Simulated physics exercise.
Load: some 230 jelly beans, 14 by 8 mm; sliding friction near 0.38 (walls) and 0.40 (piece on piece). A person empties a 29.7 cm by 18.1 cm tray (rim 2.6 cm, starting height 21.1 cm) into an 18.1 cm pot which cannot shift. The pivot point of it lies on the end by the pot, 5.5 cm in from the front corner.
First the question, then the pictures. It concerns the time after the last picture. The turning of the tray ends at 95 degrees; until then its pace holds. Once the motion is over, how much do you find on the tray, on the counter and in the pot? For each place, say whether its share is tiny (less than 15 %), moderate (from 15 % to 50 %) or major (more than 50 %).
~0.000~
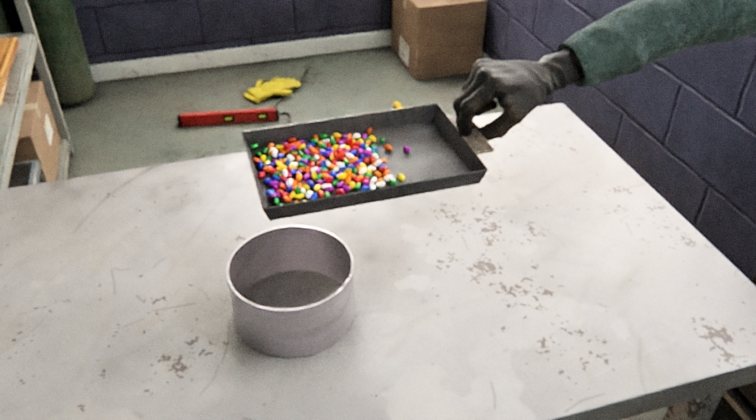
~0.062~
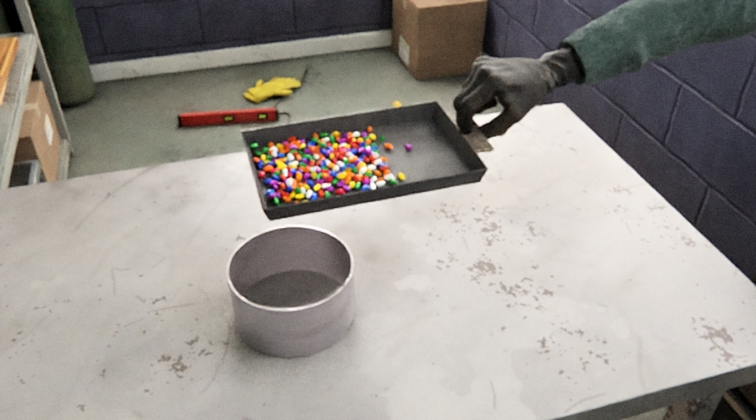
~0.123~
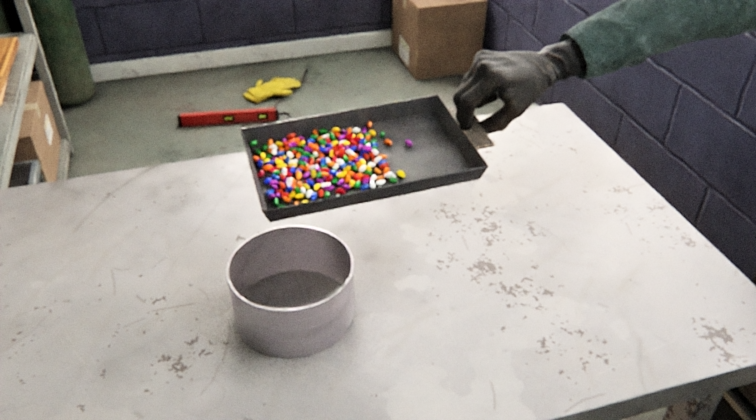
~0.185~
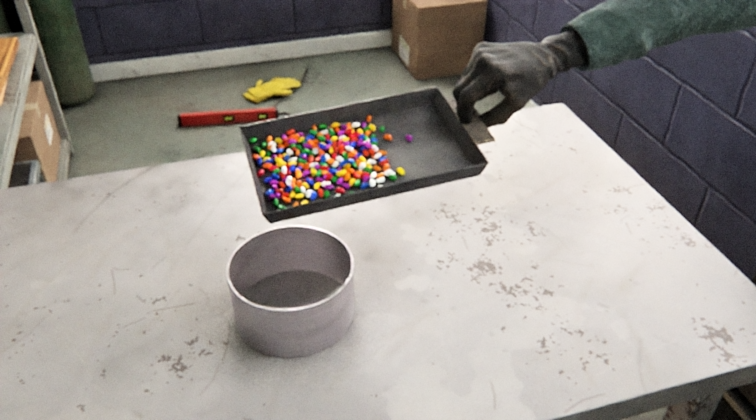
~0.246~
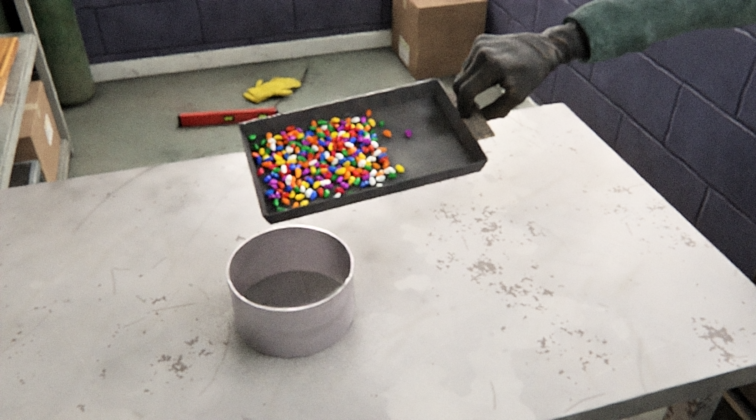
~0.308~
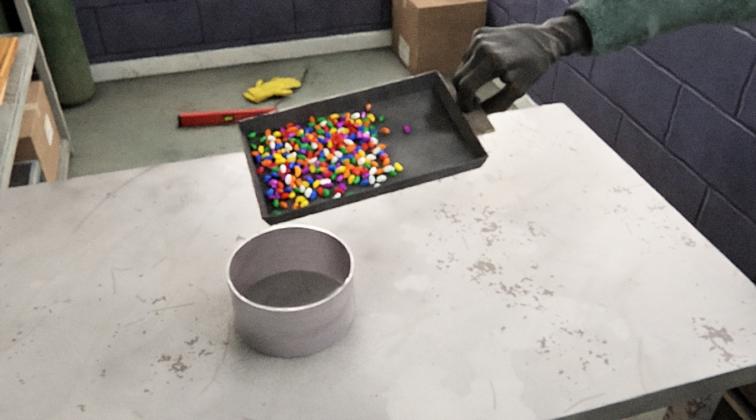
Shares - left on the tray: Tiny, counter: Tiny, pot: Major.
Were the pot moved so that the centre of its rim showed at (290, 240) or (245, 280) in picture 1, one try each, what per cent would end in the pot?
About 0 and 90 per cent.
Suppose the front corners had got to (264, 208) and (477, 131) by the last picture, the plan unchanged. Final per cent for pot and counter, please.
Pot 45 % / counter 55 %.
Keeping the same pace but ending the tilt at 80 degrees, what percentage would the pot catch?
Share in the pot: Around 90 %.
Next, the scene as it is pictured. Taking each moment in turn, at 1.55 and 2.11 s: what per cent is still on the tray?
Earlier moment 70, later moment 0.
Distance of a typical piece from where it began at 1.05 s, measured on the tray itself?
Displacement on the tray: Roughly 5 cm.
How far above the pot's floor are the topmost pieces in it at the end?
Close to 3.0 cm up.
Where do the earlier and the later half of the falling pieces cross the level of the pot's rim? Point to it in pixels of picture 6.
At roughly (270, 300) first, later on at (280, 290).
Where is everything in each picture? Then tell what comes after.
The first picture shows tray tilt 0 degrees, front corners at (268, 204) and (481, 168); middle of the pieces at (324, 165); pot at (290, 265).
The second picture shows tray tilt 1 degrees, front corners at (268, 205) and (481, 167); middle of the pieces at (323, 164).
The third picture shows tray tilt 3 degrees, front corners at (268, 207) and (481, 164), lowest corner left front; middle of the pieces at (323, 162).
The fourth picture shows tray tilt 6 degrees, front corners at (267, 209) and (481, 160), lowest corner left front; middle of the pieces at (323, 160).
The fifth picture shows tray tilt 10 degrees, front corners at (267, 211) and (481, 157), lowest corner left front; middle of the pieces at (322, 157).
The sixth picture shows tray tilt 13 degrees, front corners at (267, 213) and (481, 154), lowest corner left front; middle of the pieces at (322, 155); pot at (290, 265). Its pace works out near 50 degrees a second.
After 1.05 s, tilt 51 degrees; the tray holds 100 %, the pot 0 %.
After 1.55 s, tilt 77 degrees; the tray holds 70 %, the pot 15 %.
After 2.11 s, tilt 95 degrees; the tray holds 0 %, the pot 95 %.
In the end, at 2.9 s, tray 0 %, counter 5 %, pot 95 %.
